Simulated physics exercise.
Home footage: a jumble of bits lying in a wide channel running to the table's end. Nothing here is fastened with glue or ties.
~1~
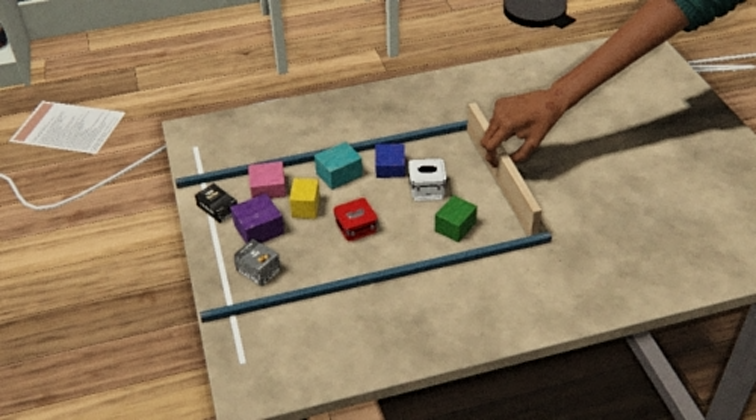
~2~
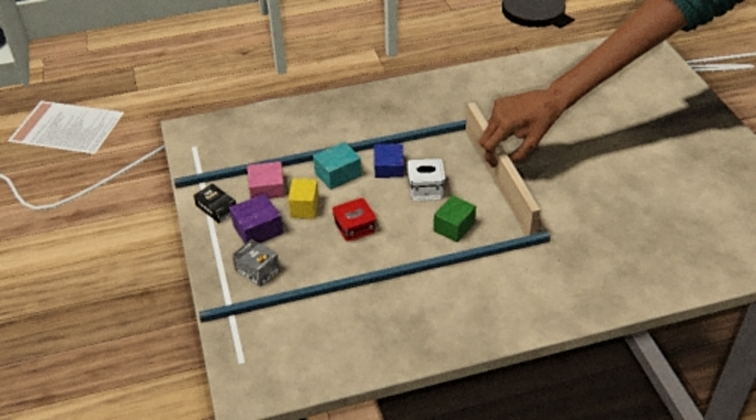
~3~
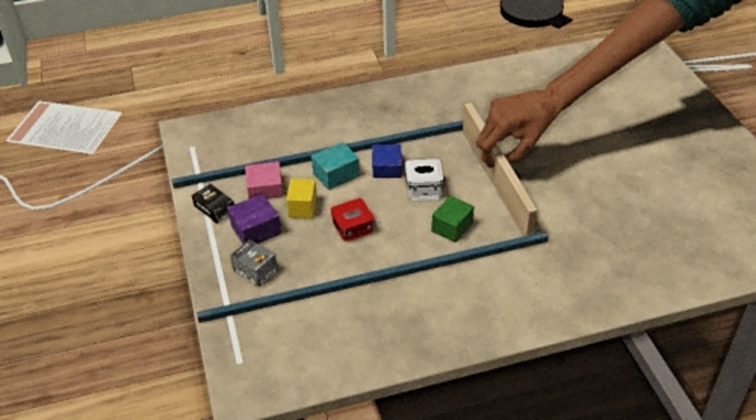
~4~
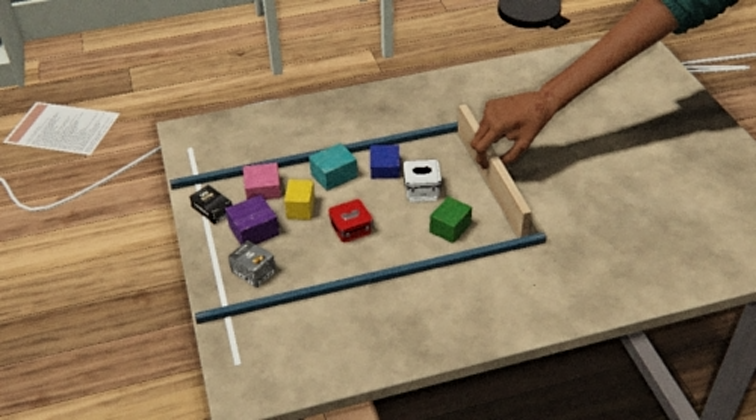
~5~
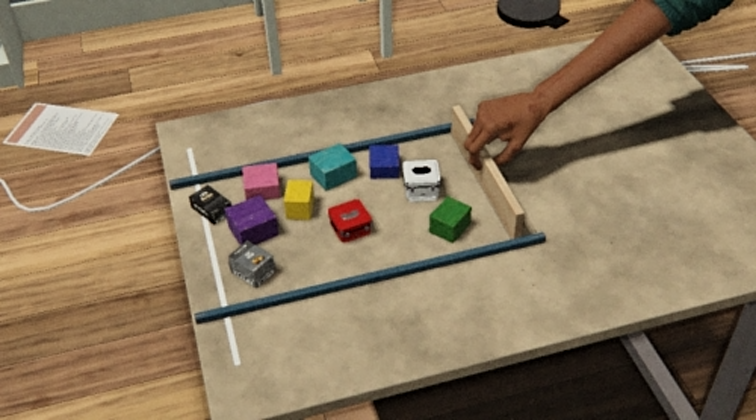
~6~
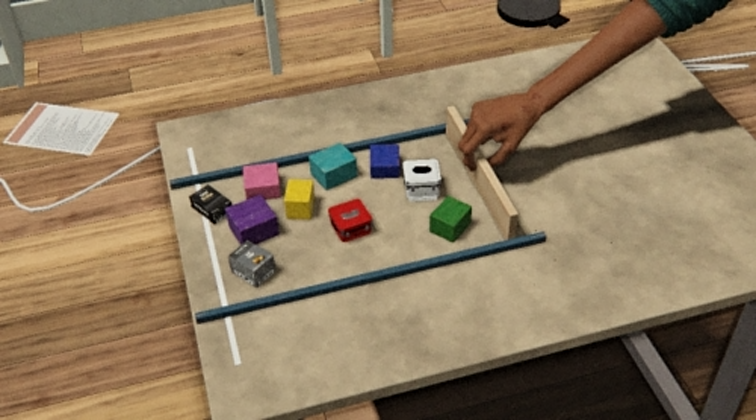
At first, a hand grips an upright wooden board at the right end of a channel between two blue rails, with coloured blocks and small boxes scattered to its left. The hand then slides the board slightly leftward, towards the white and green pieces, while the objects stay in place.
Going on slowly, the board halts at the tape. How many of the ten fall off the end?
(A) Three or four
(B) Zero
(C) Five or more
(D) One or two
C.
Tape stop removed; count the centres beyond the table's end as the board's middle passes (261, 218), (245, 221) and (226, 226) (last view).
2, 3 and 6.
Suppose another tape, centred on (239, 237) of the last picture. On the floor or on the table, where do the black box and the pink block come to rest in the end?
Black box down, pink block down.
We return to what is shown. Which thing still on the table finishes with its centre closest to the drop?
The foremost one is the green block.
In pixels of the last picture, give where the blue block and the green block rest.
(187, 205) and (195, 283), roughly.
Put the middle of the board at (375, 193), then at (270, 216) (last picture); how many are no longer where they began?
Moved so far: 5, then 10.
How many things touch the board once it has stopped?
At rest, 3 are in contact.
A little later, none off yet; black box at rest near (211, 204); grey box at rest near (252, 264); purple block at rest near (252, 221).
Next, none off yet; black box shifted a little near (200, 208); grey box at rest near (252, 264); purple block moving near (246, 223).
Later still, one off so far; black box fallen; grey box shifted about its own width near (211, 288); purple block shifted well along near (186, 243).
When it is over, the number that fall off is five or more; down, turquoise block, red case, yellow block, pink block, purple block, grey box and black box.
